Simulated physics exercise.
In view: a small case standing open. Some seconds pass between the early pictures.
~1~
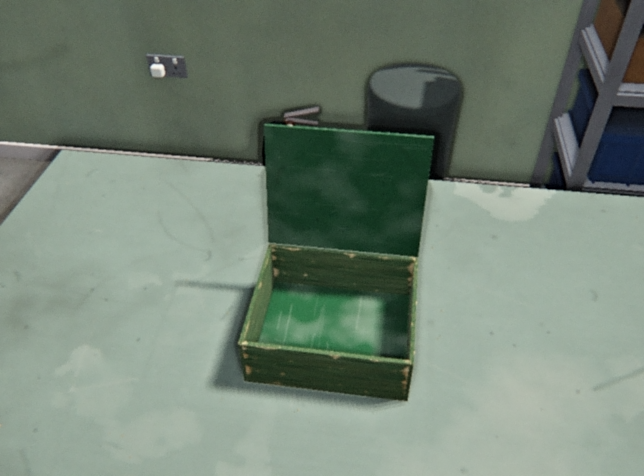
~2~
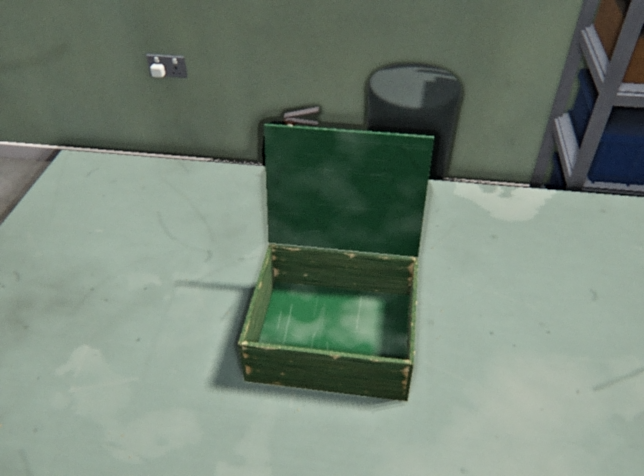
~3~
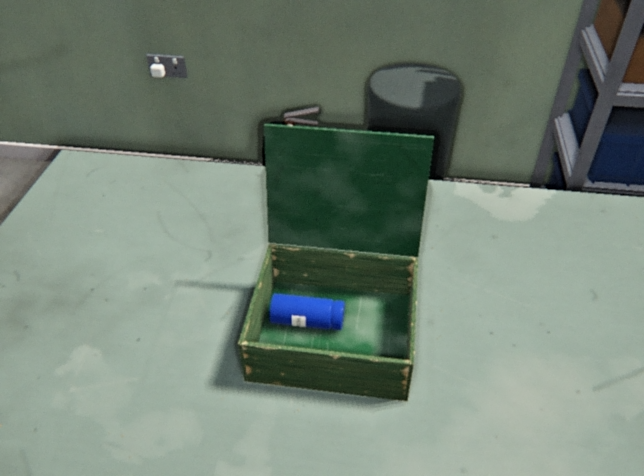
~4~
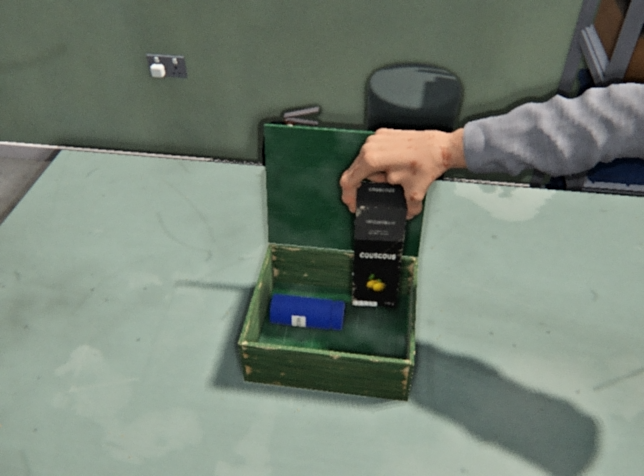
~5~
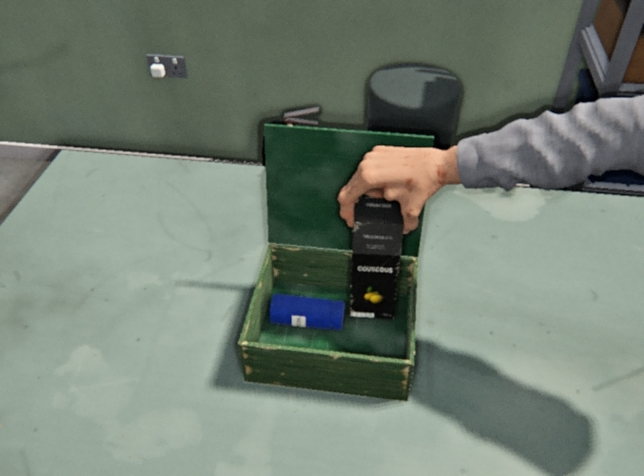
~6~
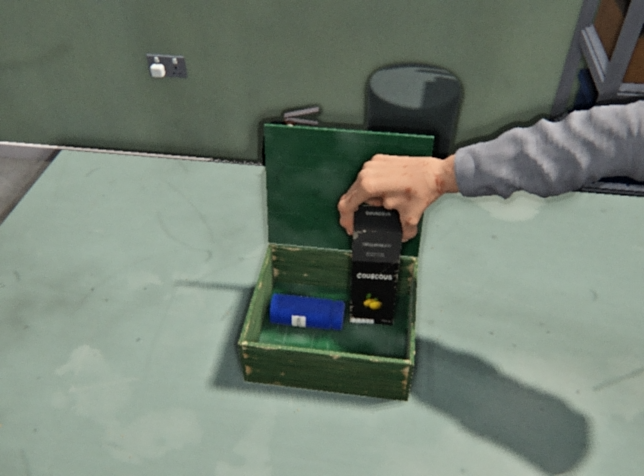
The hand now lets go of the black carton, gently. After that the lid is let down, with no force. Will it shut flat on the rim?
Outcome: The lid is held up.
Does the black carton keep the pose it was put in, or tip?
It ends up tilted.
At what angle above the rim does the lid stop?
About 18°.
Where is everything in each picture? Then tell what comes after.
In the first frame, the last thing is not in view yet.
In the second frame, the last thing is not in view yet.
In the third frame, the last thing is not in view yet; blue shaker (308, 312).
In the fourth frame, coming down; black carton (378, 248); blue shaker (308, 312).
In the fifth frame, coming down; black carton (375, 261); blue shaker (308, 312).
In the sixth frame, put in, still held; black carton (375, 268); blue shaker (308, 312).
Then, 1.90 s on from there, lid 66° above the rim; black carton turned 11° from how it was put near (374, 276).
Then, 2.30 s on from there, lid 31° above the rim; black carton turned 57° from how it was put near (372, 326).
In the end, lid 19° above the rim; toppled in the box, black carton; blue shaker unmoved. At the end, from the last picture's camera, black carton near (378, 321).
